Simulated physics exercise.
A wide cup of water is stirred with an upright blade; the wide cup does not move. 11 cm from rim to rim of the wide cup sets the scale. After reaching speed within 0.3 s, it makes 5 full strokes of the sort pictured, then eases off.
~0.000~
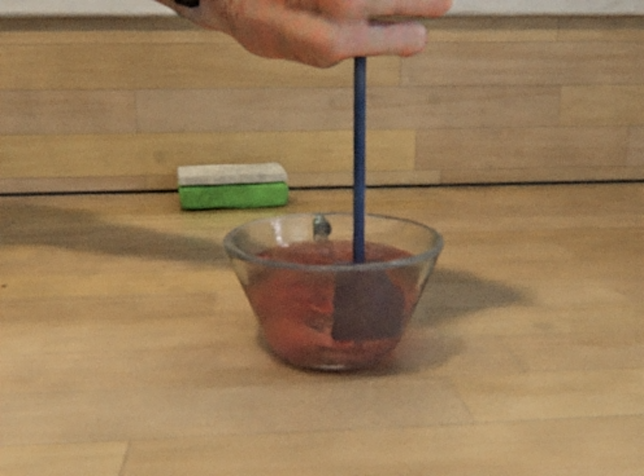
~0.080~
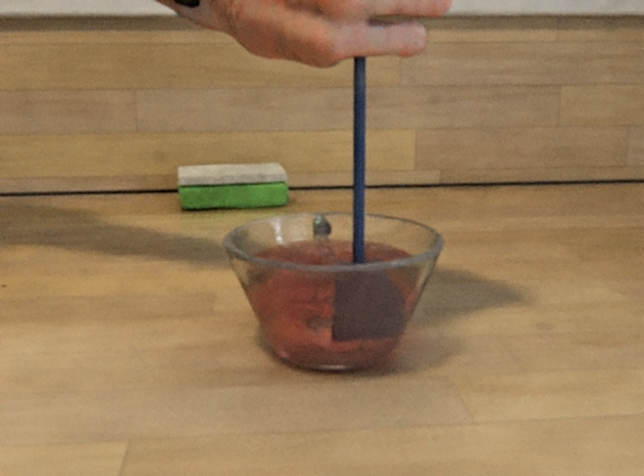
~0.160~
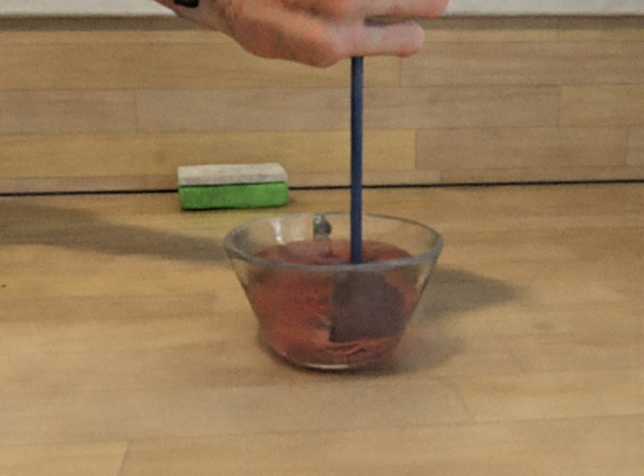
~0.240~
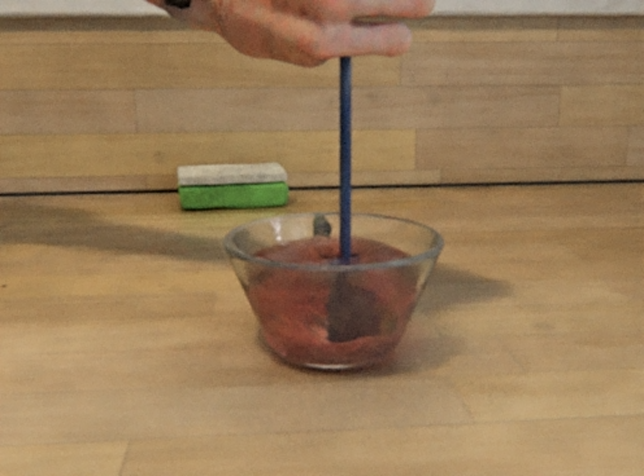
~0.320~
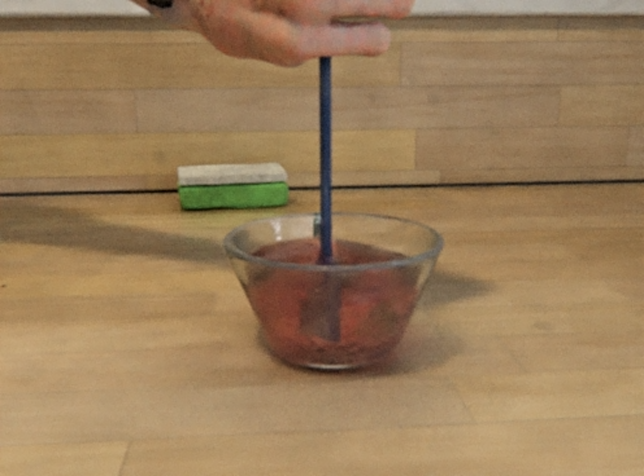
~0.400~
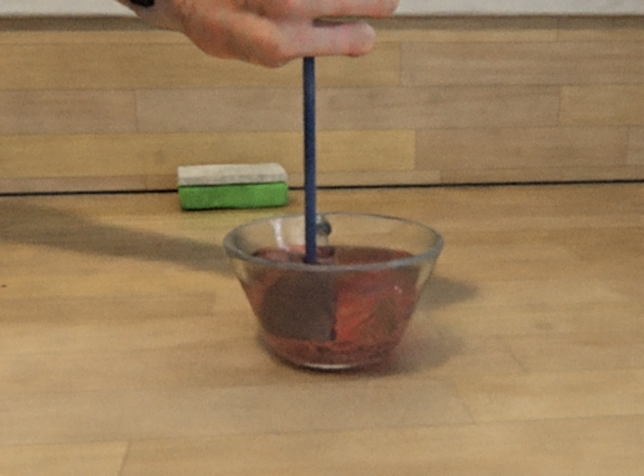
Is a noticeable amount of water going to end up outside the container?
The stirring sends nothing out.
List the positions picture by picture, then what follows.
In the first picture, the stem is at (360, 99); the water meets the walls at (241, 265) and (423, 260); the rim runs from (225, 244) to (438, 238).
In the second picture, the stem is at (360, 99); the water meets the walls at (242, 265) and (423, 260).
In the third picture, the stem is at (357, 98); the water meets the walls at (242, 264) and (422, 259).
In the fourth picture, the stem is at (346, 98); the water meets the walls at (242, 264) and (421, 261).
In the fifth picture, the stem is at (325, 98); the water meets the walls at (240, 263) and (423, 260).
In the sixth picture, the stem is at (309, 98); the water meets the walls at (241, 261) and (422, 258).
Then, 1.16 s in, 0 ml is over the rim.
Then, 1.91 s in, 0 ml is over the rim.
Then, 2.67 s in, 0 ml is over the rim.
Then, 3.43 s in, 0 ml is over the rim.
Finally, 0 ml is over the rim.
